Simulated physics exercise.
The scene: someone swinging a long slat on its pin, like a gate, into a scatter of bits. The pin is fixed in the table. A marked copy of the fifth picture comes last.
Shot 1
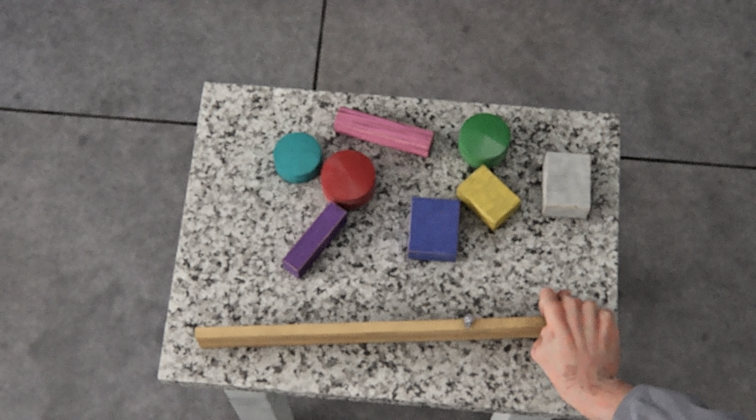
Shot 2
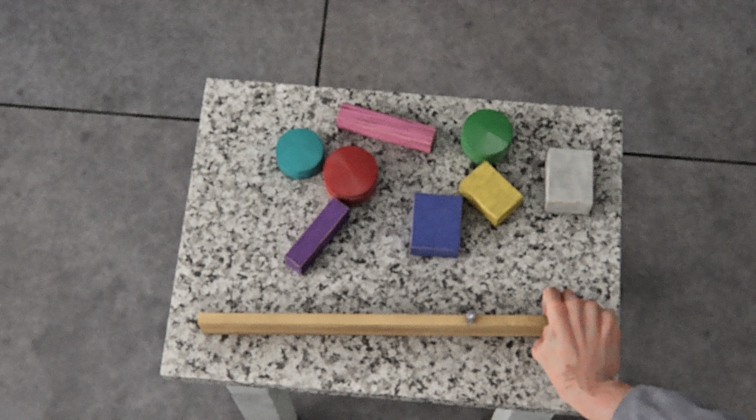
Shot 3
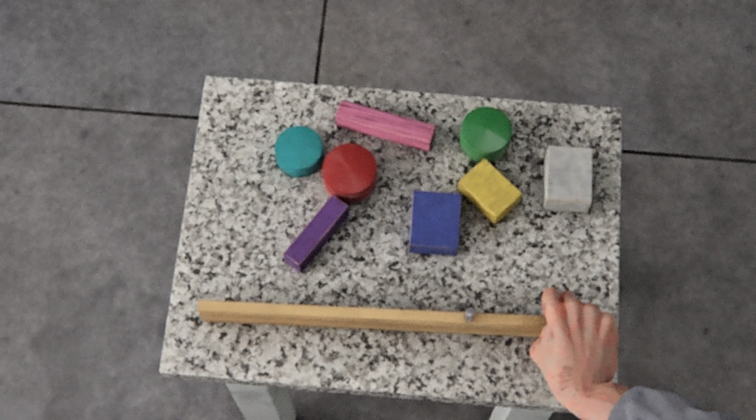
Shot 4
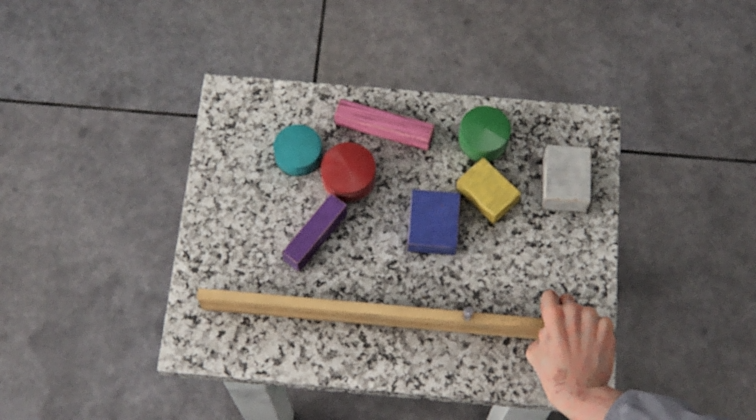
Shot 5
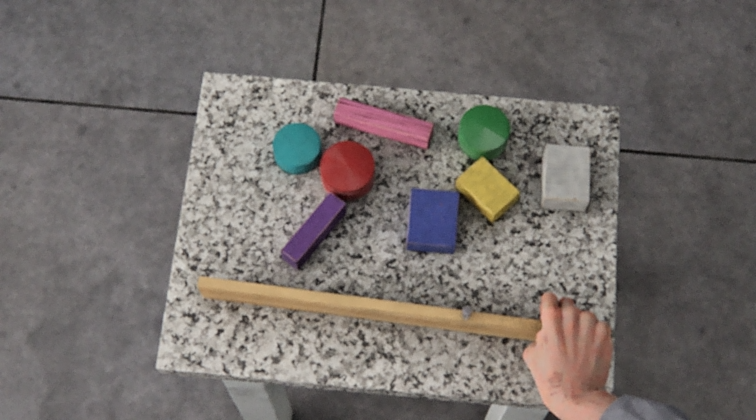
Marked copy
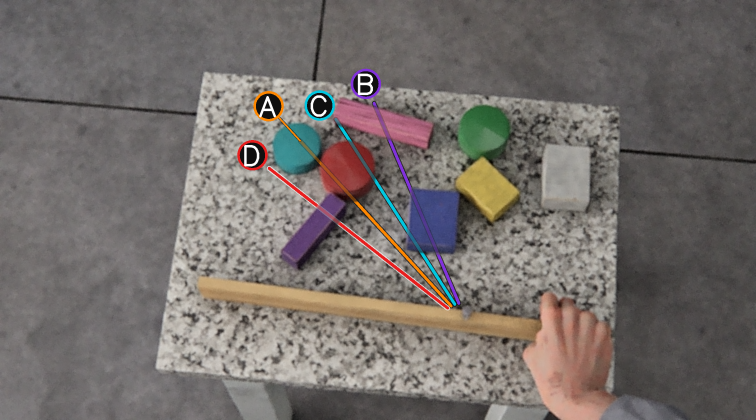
A long wooden slat pivots near its right end, where a hand reaches in from the lower right, on a speckled stone-topped table seen from above. Beyond it lie turquoise and red round pieces and a purple bar at left, a pink stick at top, and blue, yellow, green and pale grey pieces toward the right. The slat's left end swings slowly up toward the untouched pieces, while the view shifts very slightly.
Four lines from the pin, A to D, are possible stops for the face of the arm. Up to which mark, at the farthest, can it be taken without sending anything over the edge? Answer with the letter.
At D, and not beyond.
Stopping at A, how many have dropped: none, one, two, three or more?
In all, one.
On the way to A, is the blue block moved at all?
No.
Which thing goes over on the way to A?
The pink stick.
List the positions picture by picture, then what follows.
Green tin (484, 141); yellow block (488, 198); pink stick (384, 132), in the first frame.
Arm (329, 319); purple bar (317, 236), in the second frame.
Arm (328, 311); turquoise tin (300, 152), in the third frame.
Arm (327, 305); red tin (349, 172), in the fourth frame.
Arm (326, 298); yellow block (487, 190); pink stick (384, 123); purple bar (314, 231), in the fifth frame.
On the marked copy, A at (374, 221); B at (415, 200); C at (393, 209); D at (356, 237).
Following D. Soon after the start, arm (334, 270); purple bar (316, 224); pink stick (384, 123).
Later, arm (347, 244); pink stick (389, 114); red tin (365, 138).
In the end, arm (358, 232); pink stick (404, 95); red tin (379, 122); nothing has fallen.
As for the rest, A drops the pink stick; B drops the red tin, pink stick and turquoise tin; C drops the red tin and pink stick.
